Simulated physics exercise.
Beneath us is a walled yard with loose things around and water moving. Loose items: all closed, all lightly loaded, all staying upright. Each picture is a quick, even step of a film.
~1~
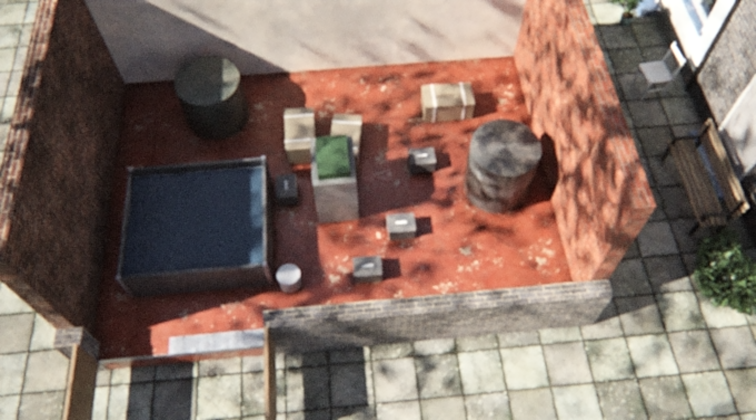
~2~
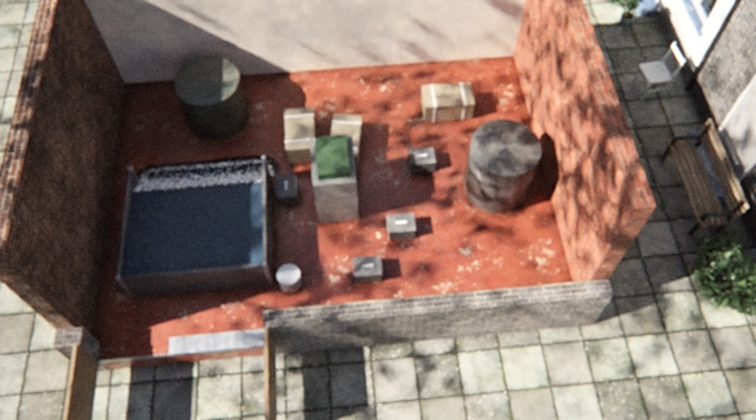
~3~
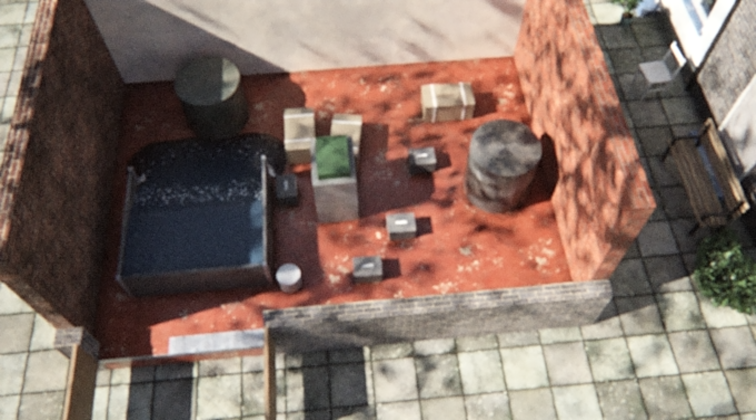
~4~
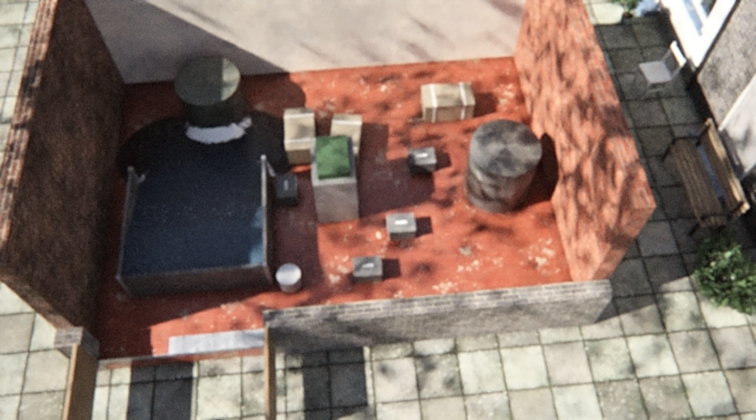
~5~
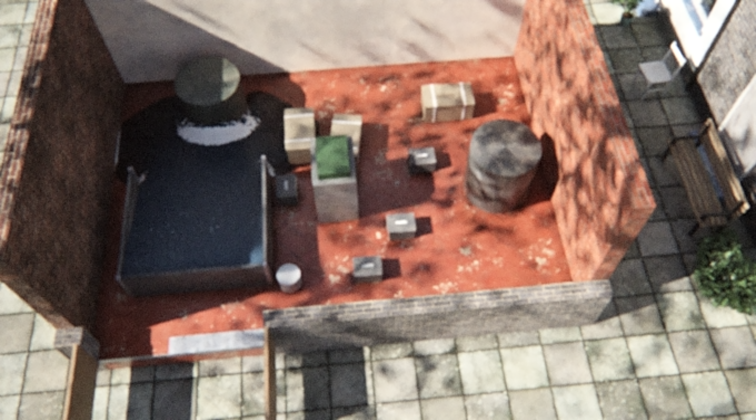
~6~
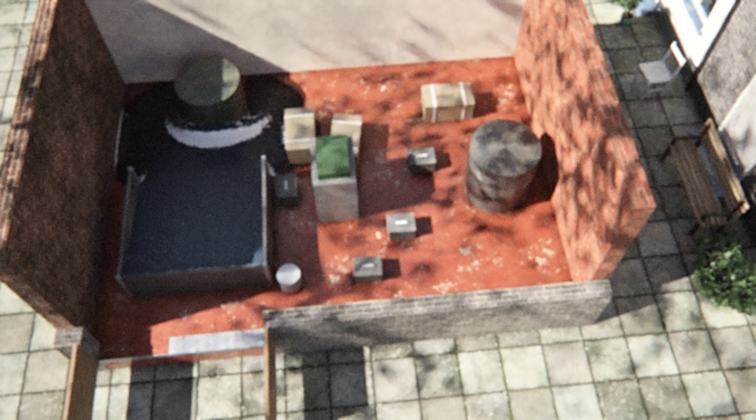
In a walled yard, dark water pours from a tank's back and surrounds a green drum.
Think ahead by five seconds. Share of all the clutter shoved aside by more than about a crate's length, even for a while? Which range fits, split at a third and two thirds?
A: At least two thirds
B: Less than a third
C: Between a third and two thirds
Option C: Between a third and two thirds.
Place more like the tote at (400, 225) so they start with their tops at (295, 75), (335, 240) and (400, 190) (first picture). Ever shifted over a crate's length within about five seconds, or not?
In sequence: Pushed clear, doesn't go far, doesn't go far.
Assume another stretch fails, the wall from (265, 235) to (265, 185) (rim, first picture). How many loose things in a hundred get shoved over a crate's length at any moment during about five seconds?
Estimate: Some 50 per cent.
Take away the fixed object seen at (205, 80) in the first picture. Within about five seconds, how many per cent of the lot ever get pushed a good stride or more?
About 40 per cent.
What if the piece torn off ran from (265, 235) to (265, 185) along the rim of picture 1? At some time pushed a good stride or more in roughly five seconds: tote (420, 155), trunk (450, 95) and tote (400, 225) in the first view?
Lab note - in sequence: Did not travel far; did not travel far; travelled far enough.
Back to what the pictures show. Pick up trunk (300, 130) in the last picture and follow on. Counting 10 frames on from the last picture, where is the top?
I'd expect it around (328, 127).
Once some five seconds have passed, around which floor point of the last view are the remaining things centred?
(397, 205).
A moment on, 0 of 8 are well off their spots; 0 afloat.
Next, 0 of 8 are well off their spots; 0 afloat.
Later, 1 of 8 are well off their spots; 1 afloat.
In the end, 4 of 8 are well off their spots, and 4 have been at some point; 3 afloat.
